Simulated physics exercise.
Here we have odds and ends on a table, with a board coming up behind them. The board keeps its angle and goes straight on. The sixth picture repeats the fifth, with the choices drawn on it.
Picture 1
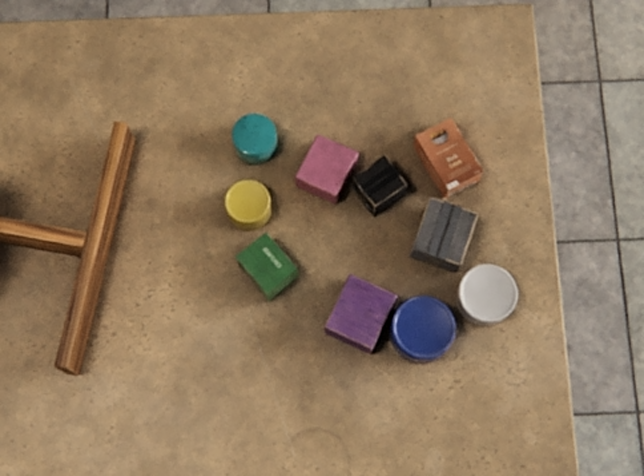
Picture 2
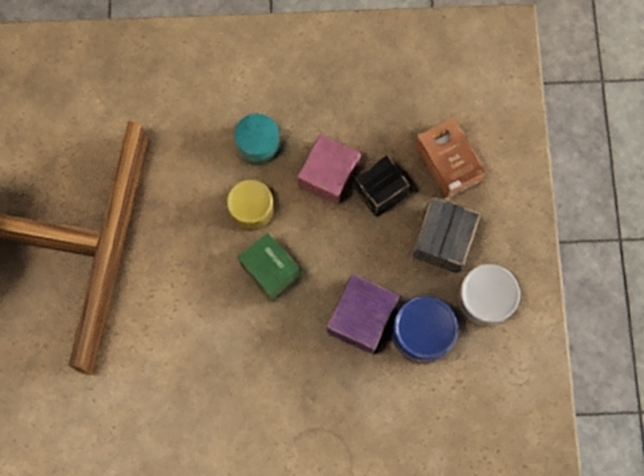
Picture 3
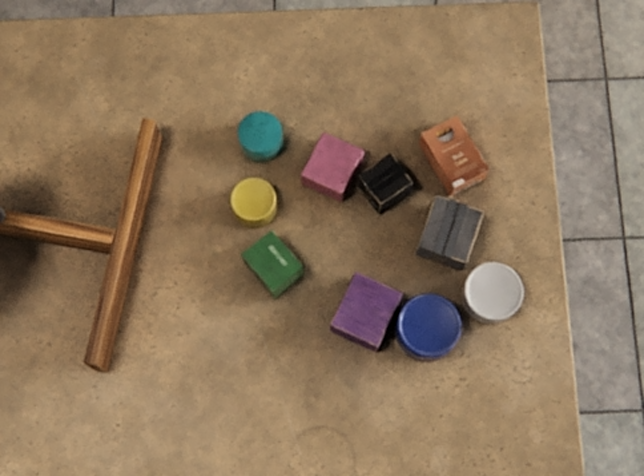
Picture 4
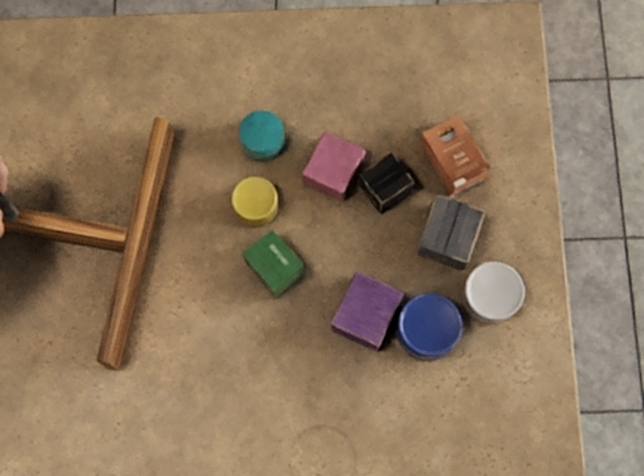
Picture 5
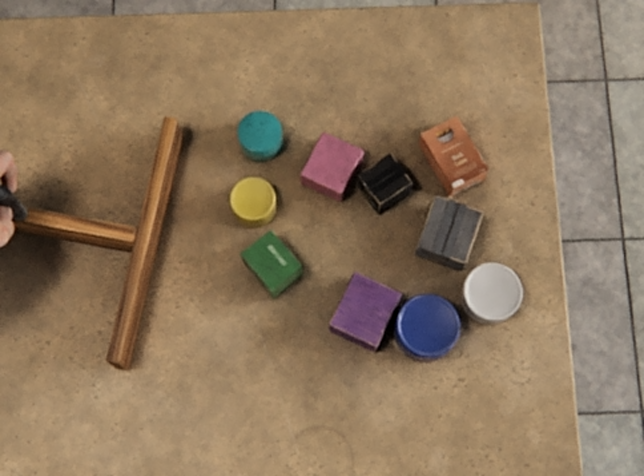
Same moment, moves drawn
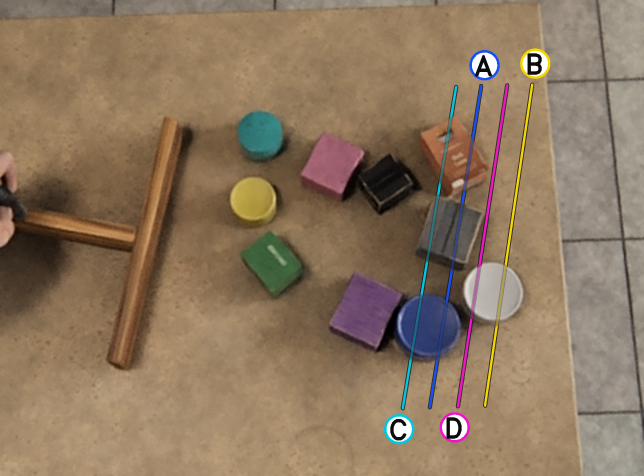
At the start, a T-shaped wooden tool lies at the left of a tabletop, apart from a group of colourful tubs, blocks and boxes. The tool slides a short way right, and a hand gripping its handle comes into view at the left edge, while the objects stay in place, untouched.
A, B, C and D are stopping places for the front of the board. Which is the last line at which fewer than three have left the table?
No farther than D.
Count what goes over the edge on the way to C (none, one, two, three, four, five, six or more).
The count is none.
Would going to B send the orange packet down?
Yes.
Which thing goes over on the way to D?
The orange packet.
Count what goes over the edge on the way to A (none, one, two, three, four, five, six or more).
The count is none.
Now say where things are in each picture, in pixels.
The first picture shows board (92, 241); yellow tub (248, 205); turquoise pot (255, 139).
The second picture shows board (105, 240); black box (382, 186).
The third picture shows board (121, 238); white jar (492, 293).
The fourth picture shows board (133, 236); orange packet (455, 157).
The fifth picture shows board (142, 236); pink block (332, 167); blue jar (426, 329); yellow tub (253, 203).
On the marked copy, A at (457, 241); B at (510, 239); C at (431, 242); D at (484, 240).
Following D. Soon after the start, board (266, 232); turquoise pot (318, 140); black box (392, 190).
Later, board (388, 228); orange packet (487, 159); white jar (496, 303).
In the end, board (484, 225); orange packet over the edge; white jar (563, 328); one fallen.
As for the rest, A is within the limit but short; B drops four; C is within the limit but short.
